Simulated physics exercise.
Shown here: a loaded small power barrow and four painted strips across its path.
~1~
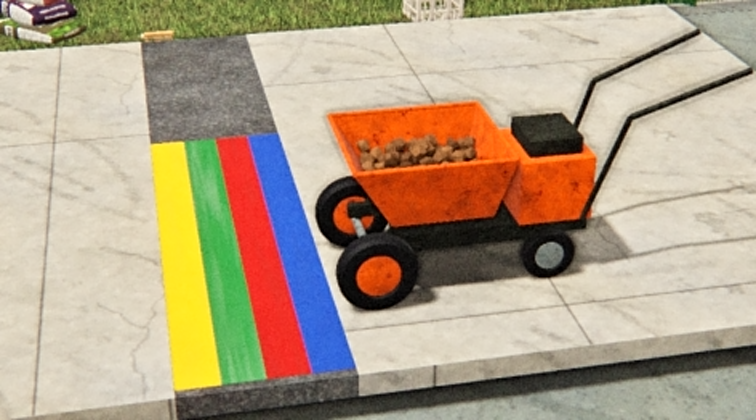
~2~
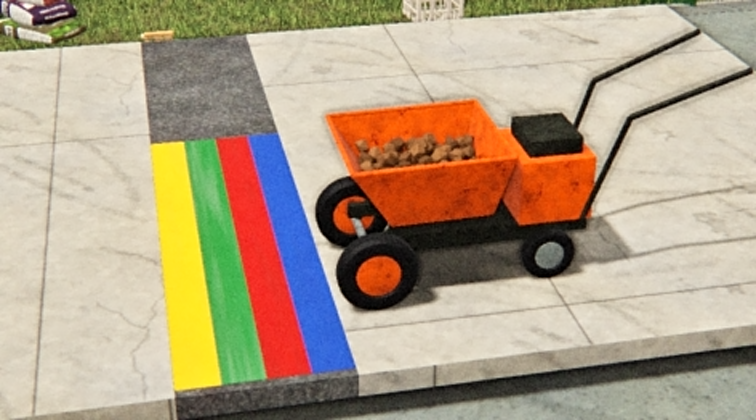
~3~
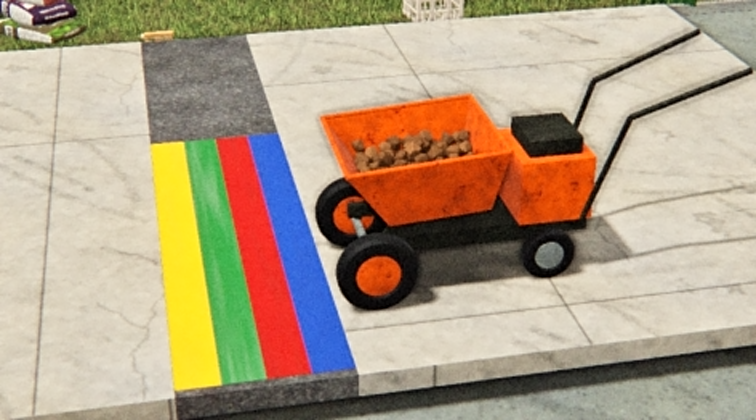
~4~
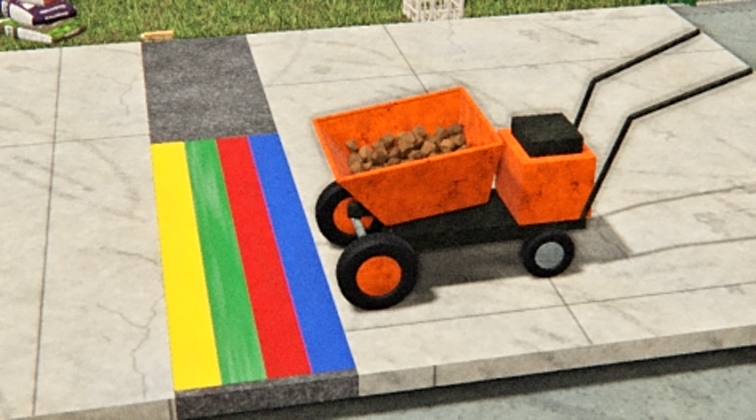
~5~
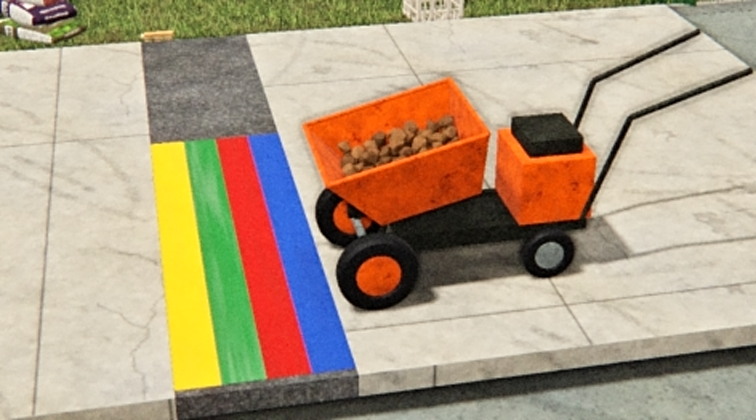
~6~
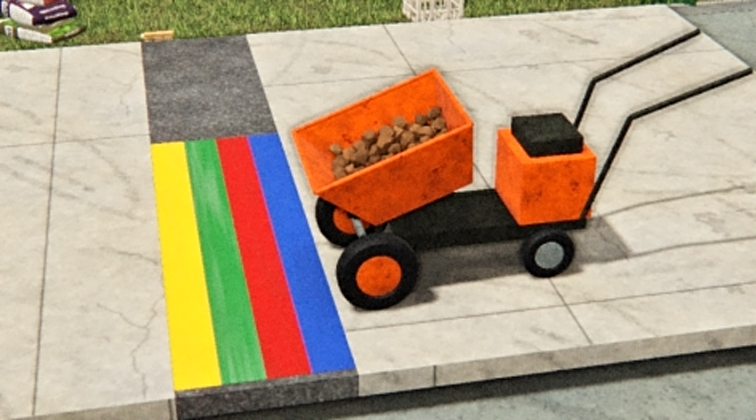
At first, a small orange barrow loaded with brown clods stands with its skip level, to the right of yellow, green, red and blue strips. Then the skip tilts gradually toward the strips, its left lip lowering and its rear rising, while the clods stay inside and the wheels remain still.
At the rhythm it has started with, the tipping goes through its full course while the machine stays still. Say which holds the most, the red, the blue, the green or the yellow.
I would say the green one.
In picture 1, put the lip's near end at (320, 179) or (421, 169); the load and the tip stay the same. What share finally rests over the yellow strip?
That would be roughly 40 in a hundred and then roughly 0 in a hundred.
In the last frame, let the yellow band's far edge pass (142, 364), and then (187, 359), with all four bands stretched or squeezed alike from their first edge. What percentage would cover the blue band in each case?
The first one comes out at 0 percent, while the second comes out at 0 percent.
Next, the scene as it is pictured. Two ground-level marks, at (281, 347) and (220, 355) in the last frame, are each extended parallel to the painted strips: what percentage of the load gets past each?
First 90 in a hundred, second 40 in a hundred.
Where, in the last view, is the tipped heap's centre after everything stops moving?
I'd say the middle ends up at about (218, 285).
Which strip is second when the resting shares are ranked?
That would be yellow.
Soon after the last picture, skip tipped steeply; all in the skip.
A little later, skip tipped right over; nearly all in the skip; a small part over the green strip.
Later still, skip tipped right over; about a quarter in the skip; a small part over the red strip; about a third over the green strip; about a quarter over the yellow strip; a small part off the paint.
At rest, skip tipped right over; a small part in the skip; none over the blue strip; about a quarter over the red strip; about a third over the green strip; about a quarter over the yellow strip; a small part off the paint.
